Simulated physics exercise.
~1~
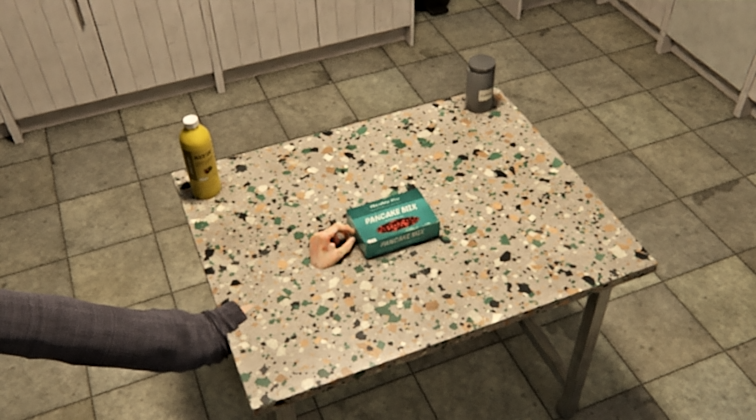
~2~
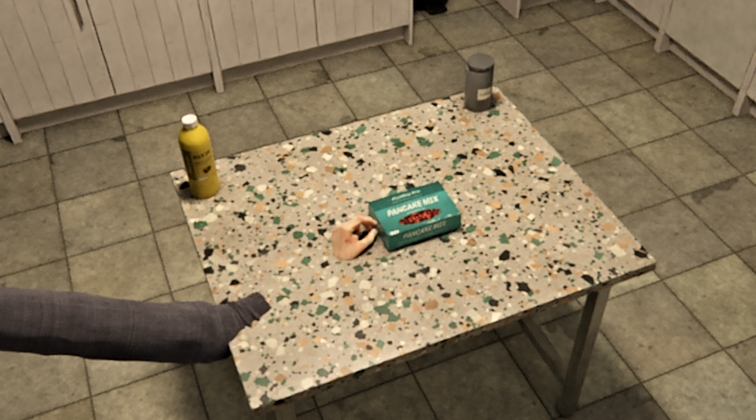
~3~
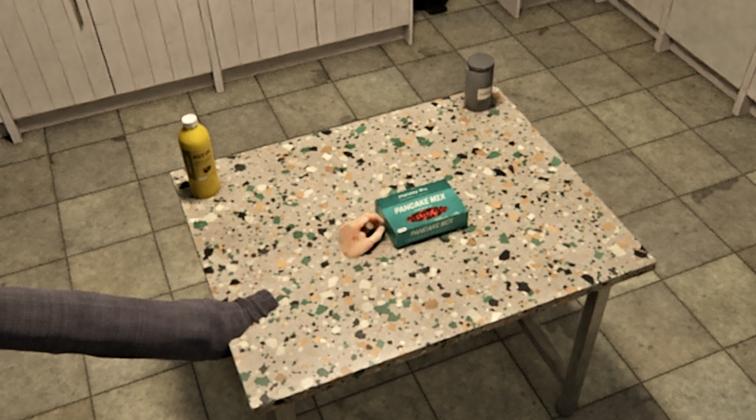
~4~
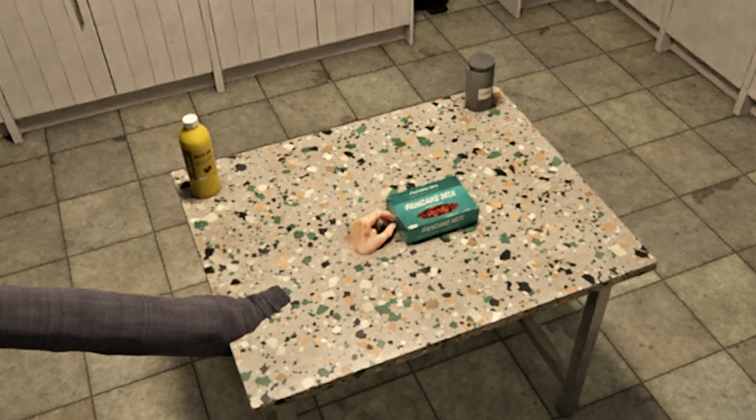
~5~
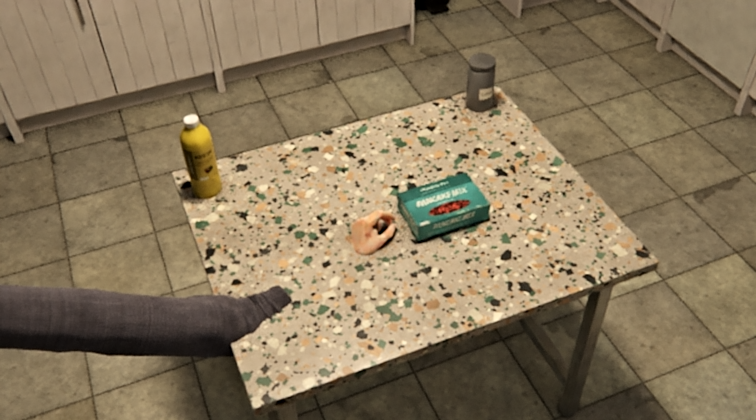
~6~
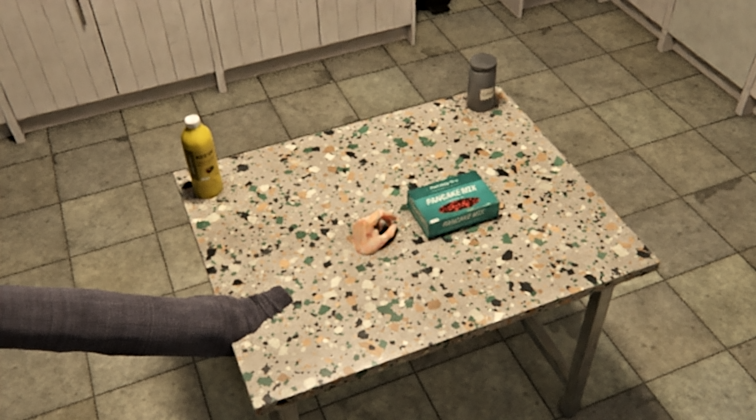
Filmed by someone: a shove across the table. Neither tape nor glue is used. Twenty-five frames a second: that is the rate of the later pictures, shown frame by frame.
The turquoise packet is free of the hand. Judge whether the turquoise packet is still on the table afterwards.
It does not come off the table.
Then, 0.10 s later than the last frame, turquoise packet moved a little near (465, 200).
Then, 0.20 s later than the last frame, turquoise packet resting near (465, 200).
When it is over, moved from the start, turquoise packet. End places, in pixels of the last picture, turquoise packet near (466, 199).
